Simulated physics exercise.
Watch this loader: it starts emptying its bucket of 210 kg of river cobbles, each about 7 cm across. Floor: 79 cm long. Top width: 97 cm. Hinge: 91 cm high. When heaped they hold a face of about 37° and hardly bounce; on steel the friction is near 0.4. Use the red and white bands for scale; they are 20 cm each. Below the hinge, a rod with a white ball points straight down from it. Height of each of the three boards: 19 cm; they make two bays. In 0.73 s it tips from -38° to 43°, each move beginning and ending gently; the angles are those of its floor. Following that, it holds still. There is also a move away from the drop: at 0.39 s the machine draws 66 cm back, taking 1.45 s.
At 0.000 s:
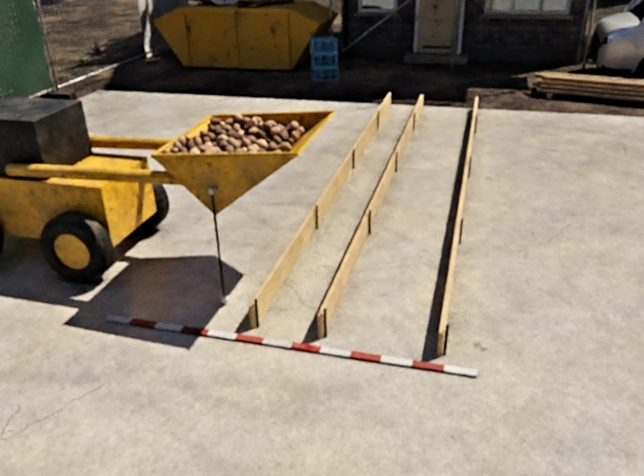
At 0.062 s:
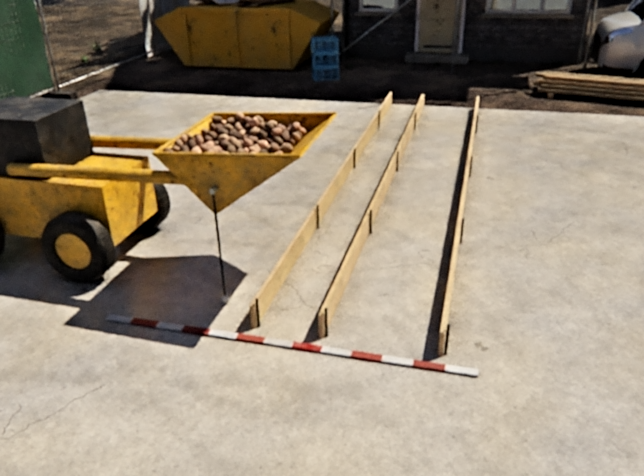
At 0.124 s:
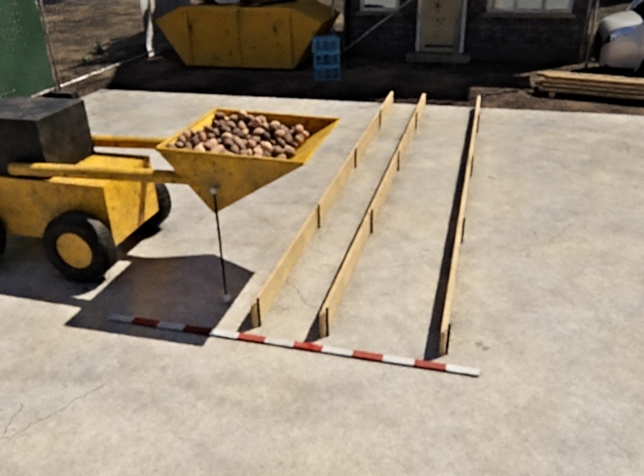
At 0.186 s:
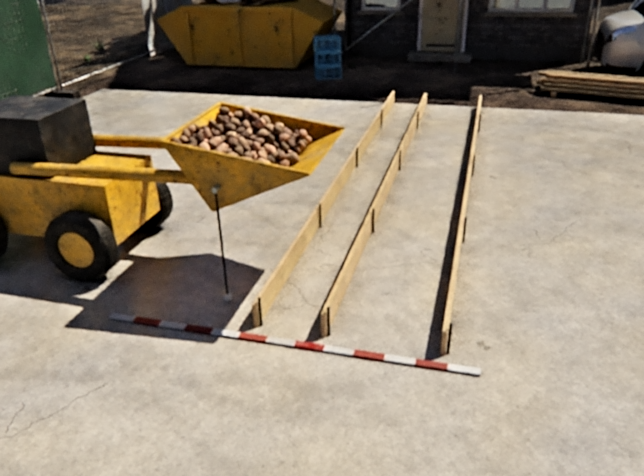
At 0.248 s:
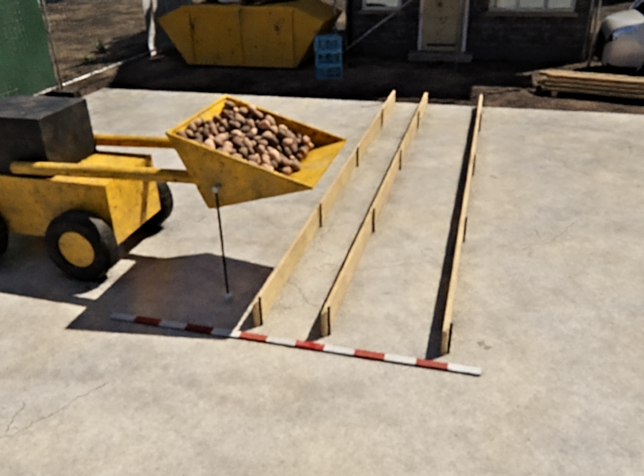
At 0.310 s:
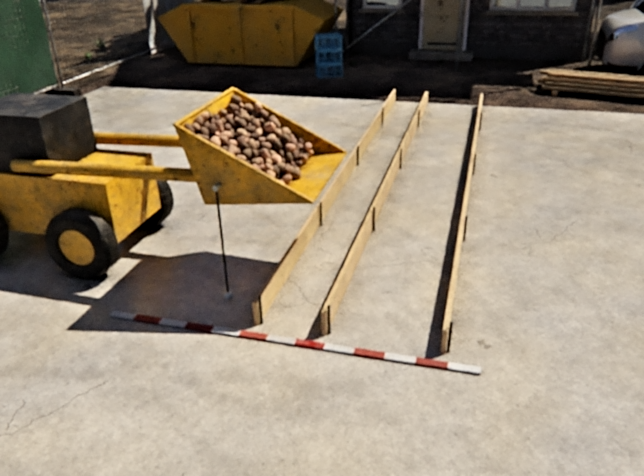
In the video, a yellow loader stands on a concrete yard beside three long upright boards and a red-and-white striped pole, as its bucket of rounded stones gradually tilts down to the right and the stones shift toward its lip.
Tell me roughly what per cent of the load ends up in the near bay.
Around 75 out of 100.
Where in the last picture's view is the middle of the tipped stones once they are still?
Their middle ends up near (310, 265).
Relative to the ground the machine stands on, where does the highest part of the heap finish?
About 26 cm above it.
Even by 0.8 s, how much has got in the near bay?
Roughly 40% by that time.
After 0.6 s the floor is at 31°; 100 % in the bucket; the foremost stones are at (299, 200).
After 0.8 s the floor is at 43°; 60 % in the bucket, 2 % short of the bays, 38 % in the near bay; the foremost stones are at (326, 265).
After 2.3 s the floor is at 43°; 0 % in the bucket, 25 % short of the bays, 74 % in the near bay, 1 % in the far bay; the foremost stones are at (373, 264).
After 4.7 s the floor is at 43°; 0 % in the bucket, 25 % short of the bays, 74 % in the near bay, 1 % in the far bay; the foremost stones are at (373, 264).
